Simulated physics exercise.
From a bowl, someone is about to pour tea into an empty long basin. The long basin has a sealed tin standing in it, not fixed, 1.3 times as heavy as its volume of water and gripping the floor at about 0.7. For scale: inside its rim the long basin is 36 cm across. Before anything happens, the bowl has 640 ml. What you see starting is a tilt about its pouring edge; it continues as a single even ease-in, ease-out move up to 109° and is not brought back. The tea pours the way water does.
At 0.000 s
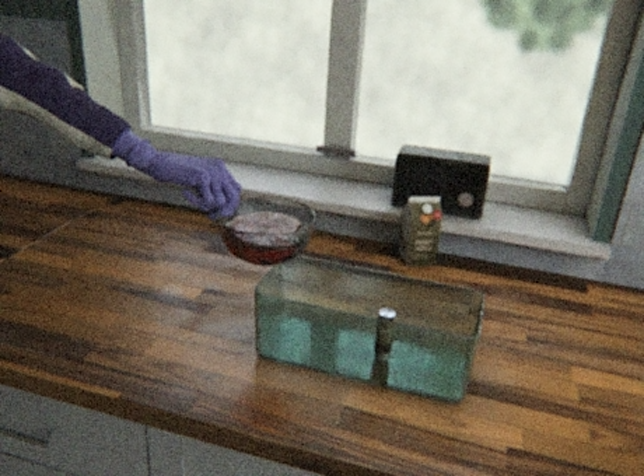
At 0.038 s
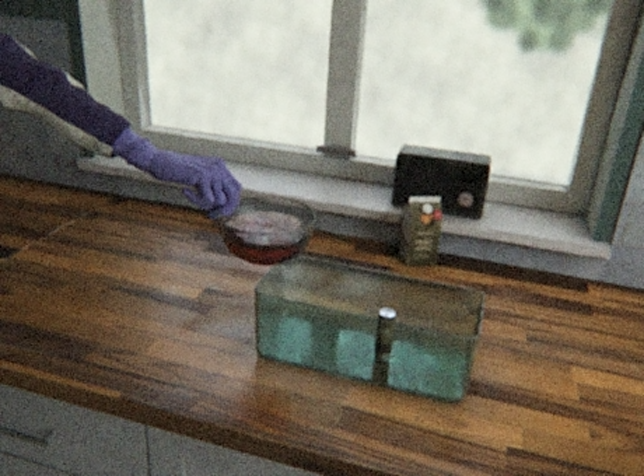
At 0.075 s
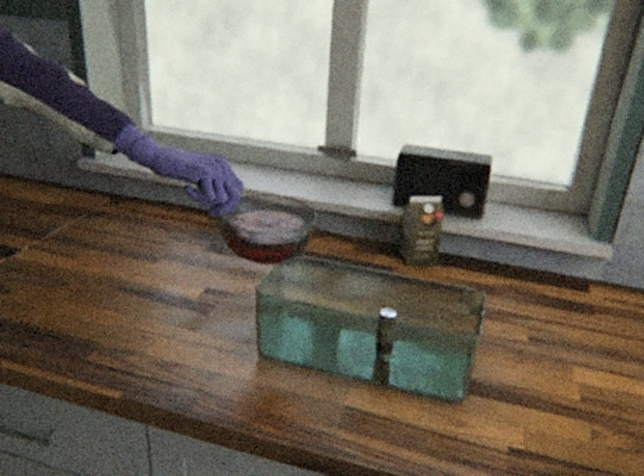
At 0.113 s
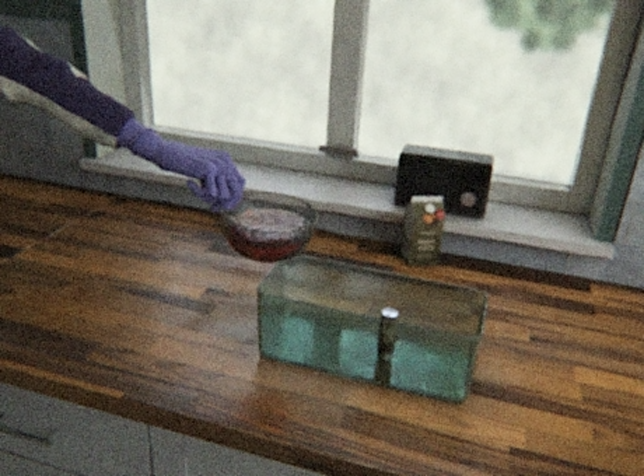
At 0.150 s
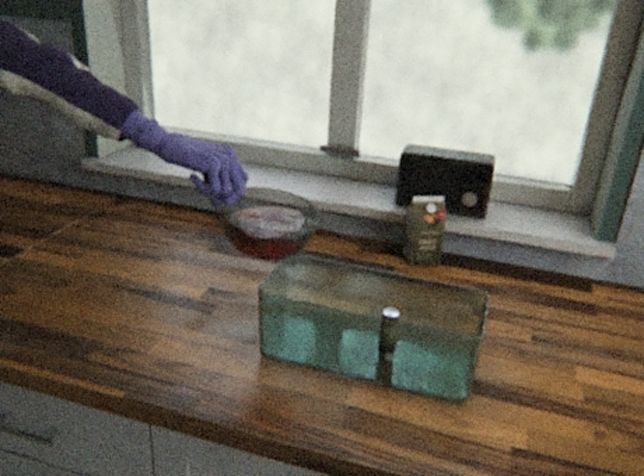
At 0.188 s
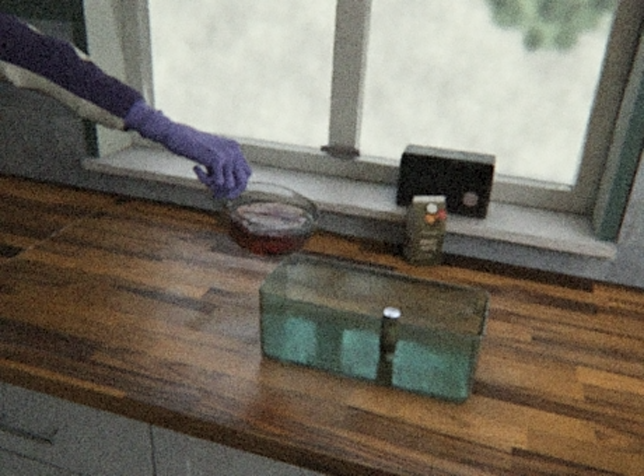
On a wooden counter, a purple-gloved hand slightly tilts a glass bowl of reddish liquid.
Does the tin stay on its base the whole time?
It ends up tipped over.
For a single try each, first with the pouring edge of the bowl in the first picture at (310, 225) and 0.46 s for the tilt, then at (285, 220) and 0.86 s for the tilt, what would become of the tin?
Run one: It tumbles. Run two: It does not tip.
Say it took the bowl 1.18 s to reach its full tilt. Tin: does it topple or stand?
In that case the tin stays vertical.
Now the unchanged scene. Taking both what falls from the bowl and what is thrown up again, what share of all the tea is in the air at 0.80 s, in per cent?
Estimated airborne part: Roughly 14 per cent.
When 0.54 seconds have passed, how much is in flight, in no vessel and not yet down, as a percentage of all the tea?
Around 40 in a hundred.
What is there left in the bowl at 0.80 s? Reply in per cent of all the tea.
1 %.
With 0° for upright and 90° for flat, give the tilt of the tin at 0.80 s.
I'd put it at close to 15 degrees off upright.
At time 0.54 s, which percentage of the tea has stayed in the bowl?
I reckon about 56 in a hundred is still held.
After 0.54 s the tilt is 76° and 57 per cent is still to pour; the tin stands where it began.
After 0.80 s the tilt is 108° and 1 per cent is still to pour; the tin leans 17°.
After 1.07 s the tilt is 109° and 0 per cent is still to pour; the tin lies on its side.
After 1.36 s the tilt is 109° and 0 per cent is still to pour; the tin lies on its side.
In the end the tin lies on its side.
